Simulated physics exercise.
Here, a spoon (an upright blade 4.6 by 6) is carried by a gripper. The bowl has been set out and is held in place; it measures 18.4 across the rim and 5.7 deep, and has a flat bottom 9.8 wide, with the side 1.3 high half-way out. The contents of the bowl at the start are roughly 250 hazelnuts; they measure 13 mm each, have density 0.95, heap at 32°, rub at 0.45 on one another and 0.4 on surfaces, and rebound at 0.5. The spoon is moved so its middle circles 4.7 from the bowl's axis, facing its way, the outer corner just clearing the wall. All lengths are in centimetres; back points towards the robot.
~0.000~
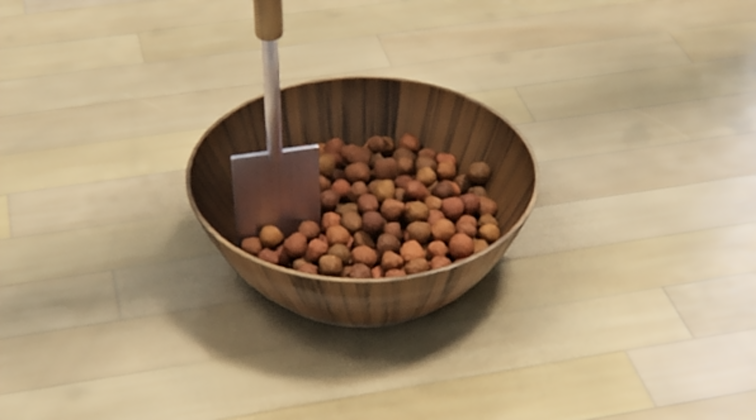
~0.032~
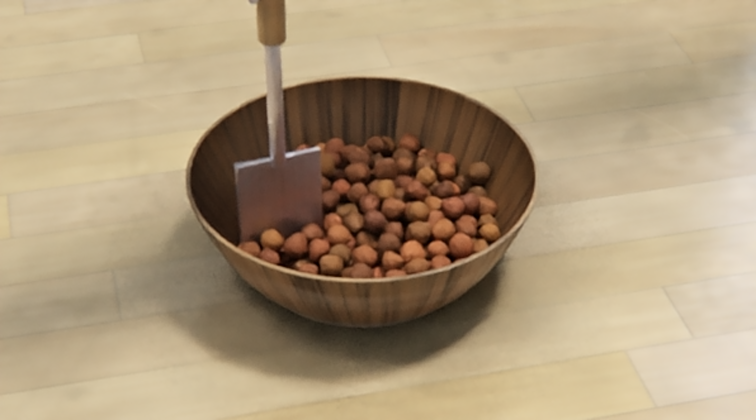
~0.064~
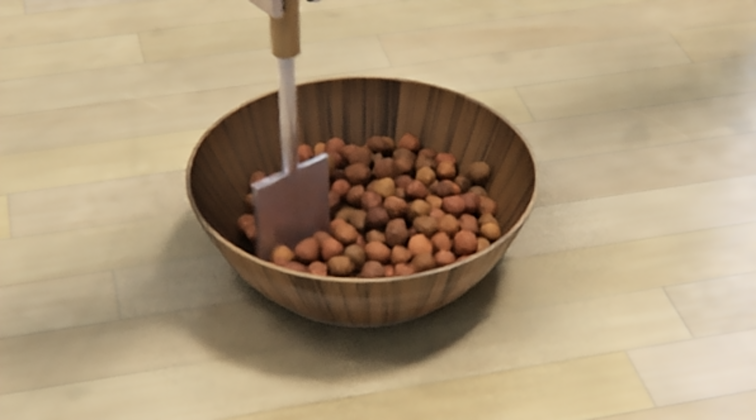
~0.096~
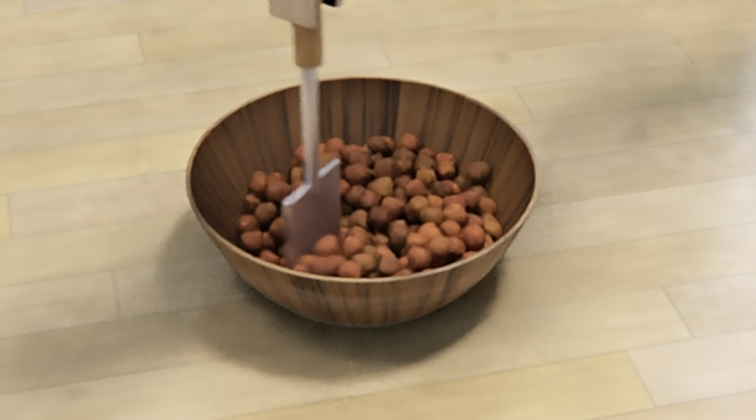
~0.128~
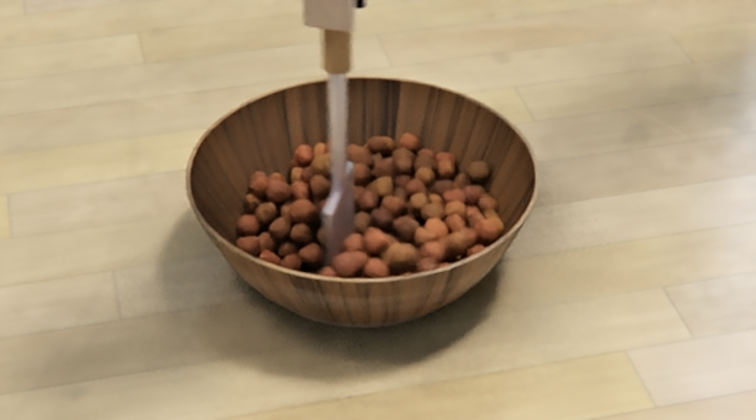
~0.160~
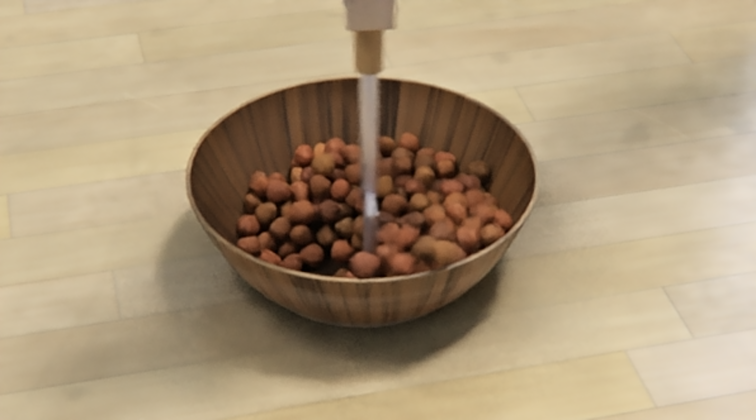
A wooden bowl of brown hazelnuts sitting on a plank floor while a gripper sweeps an upright metal blade rightward through them, turning it edge-on.
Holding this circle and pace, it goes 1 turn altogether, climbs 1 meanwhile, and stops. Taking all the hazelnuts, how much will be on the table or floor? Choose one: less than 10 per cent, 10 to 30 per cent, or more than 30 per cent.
The share is 10 to 30 per cent.
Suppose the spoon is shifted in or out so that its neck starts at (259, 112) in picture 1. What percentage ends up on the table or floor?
Table or floor share: Near 10 %.
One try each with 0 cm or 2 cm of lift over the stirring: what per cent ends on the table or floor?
Around 20 percent, then 15 percent.
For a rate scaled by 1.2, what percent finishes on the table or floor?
I'd say about 25 %.
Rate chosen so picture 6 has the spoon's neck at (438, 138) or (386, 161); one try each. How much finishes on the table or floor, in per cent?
Near 35 in a hundred for the first and near 25 in a hundred for the second.
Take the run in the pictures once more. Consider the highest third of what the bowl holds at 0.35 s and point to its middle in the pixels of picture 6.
That third sits centred at about (427, 134).
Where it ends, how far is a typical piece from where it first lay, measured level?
About 8 cm.
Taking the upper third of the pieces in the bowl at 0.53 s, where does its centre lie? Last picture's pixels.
Somewhere around (271, 156), I think.
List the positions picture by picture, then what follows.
In the first frame, spoon neck at (274, 127), 0° round; upper third of the load around (378, 205), from x 250 to 490, top at y 145; 246 in the bowl.
In the second frame, spoon neck at (277, 133), 7° round; upper third of the load around (378, 207), from x 250 to 490, top at y 145.
In the third frame, spoon neck at (290, 146), 25° round; upper third of the load around (378, 208), from x 250 to 490, top at y 145.
In the fourth frame, spoon neck at (311, 156), 44° round; upper third of the load around (382, 216), from x 250 to 490, top at y 145.
In the fifth frame, spoon neck at (339, 162), 62° round; upper third of the load around (393, 224), from x 250 to 495, top at y 145.
In the sixth frame, spoon neck at (369, 163), 81° round; upper third of the load around (412, 222), from x 250 to 500, top at y 145; 246 in the bowl.
By 0.35 s, 188° round, highest piece 8 above the table; 234 in the bowl, 3 on the table or floor, 9 in flight or on the tool.
By 0.53 s, 295° round, highest piece 8 above the table; 208 in the bowl, 26 on the table or floor, 12 in flight or on the tool.
By 0.82 s, 0° round, highest piece 5 above the table; 200 in the bowl, 45 on the table or floor, 1 in flight or on the tool.
By 1.52 s, 0° round, highest piece 5 above the table; 200 in the bowl, 46 on the table or floor.
Final count, 200 in the bowl, 46 on the table or floor. That is 19 % on the table or floor.
